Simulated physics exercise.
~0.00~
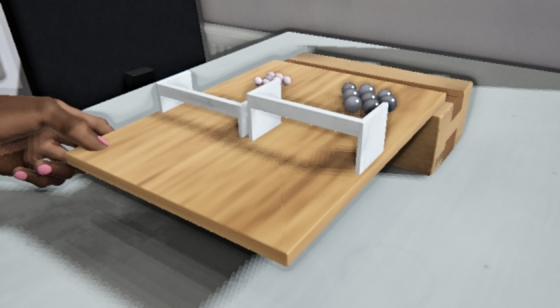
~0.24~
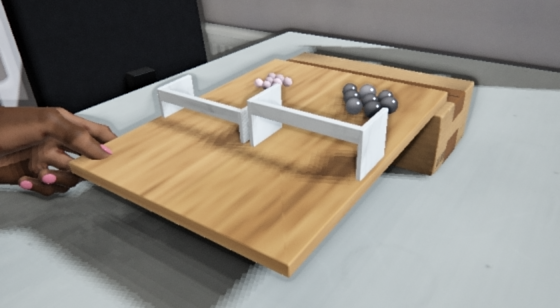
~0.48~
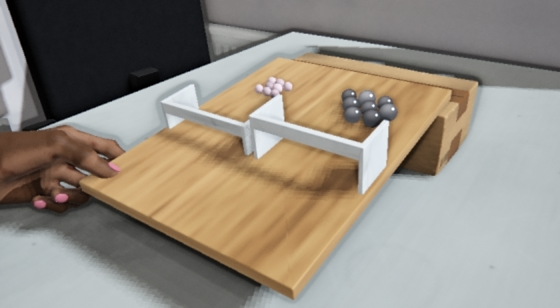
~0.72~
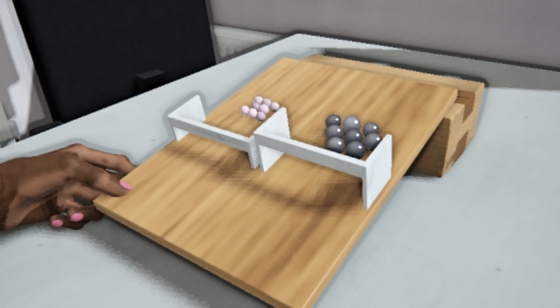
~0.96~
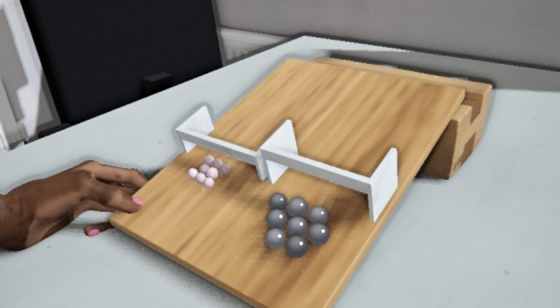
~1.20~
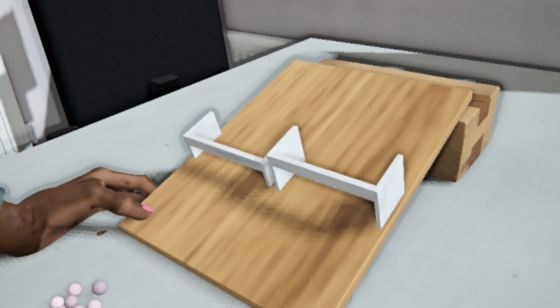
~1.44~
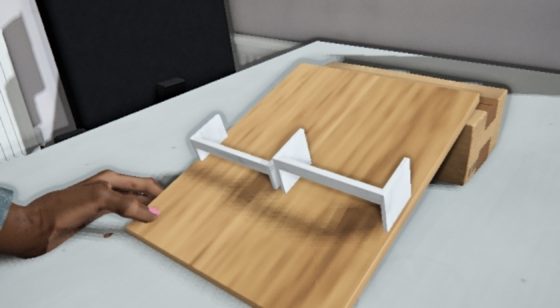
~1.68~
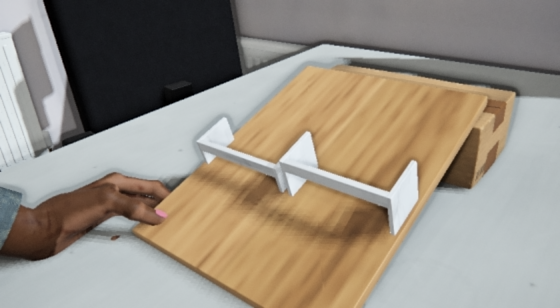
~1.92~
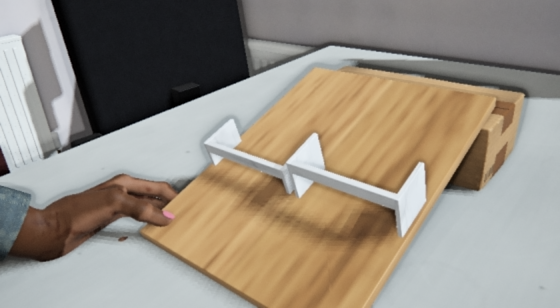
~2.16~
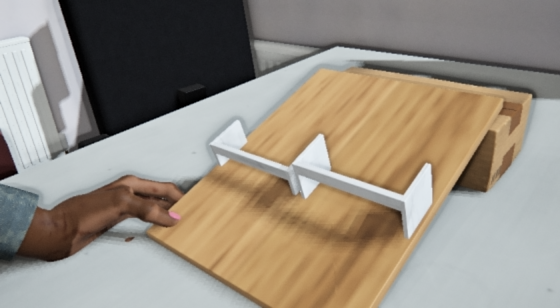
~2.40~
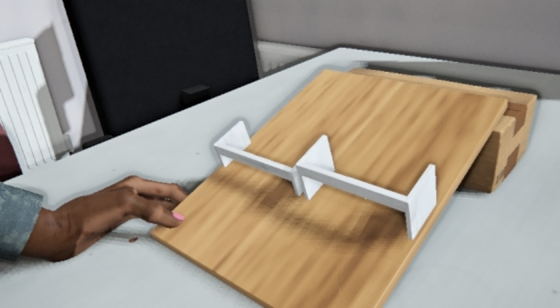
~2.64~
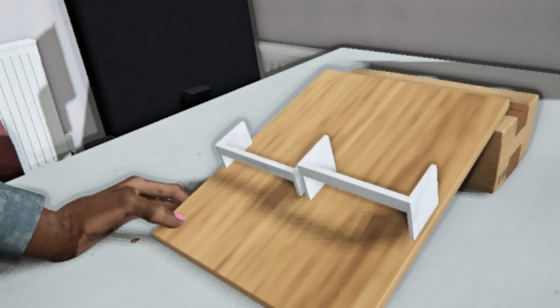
A hand at the left holds the free end of a wooden board whose far end rests on a wooden block, on a pale grey table seen from slightly above. Two low white barriers stand side by side across the board, with small pink balls behind the left one and larger grey balls behind the right. The hand lowers its end and the board tilts more steeply. Both groups roll down, pass under the barriers and leave the board, the pink ones last seen at the lower left. The view drifts left, and the hand stays beside the still, empty slope.
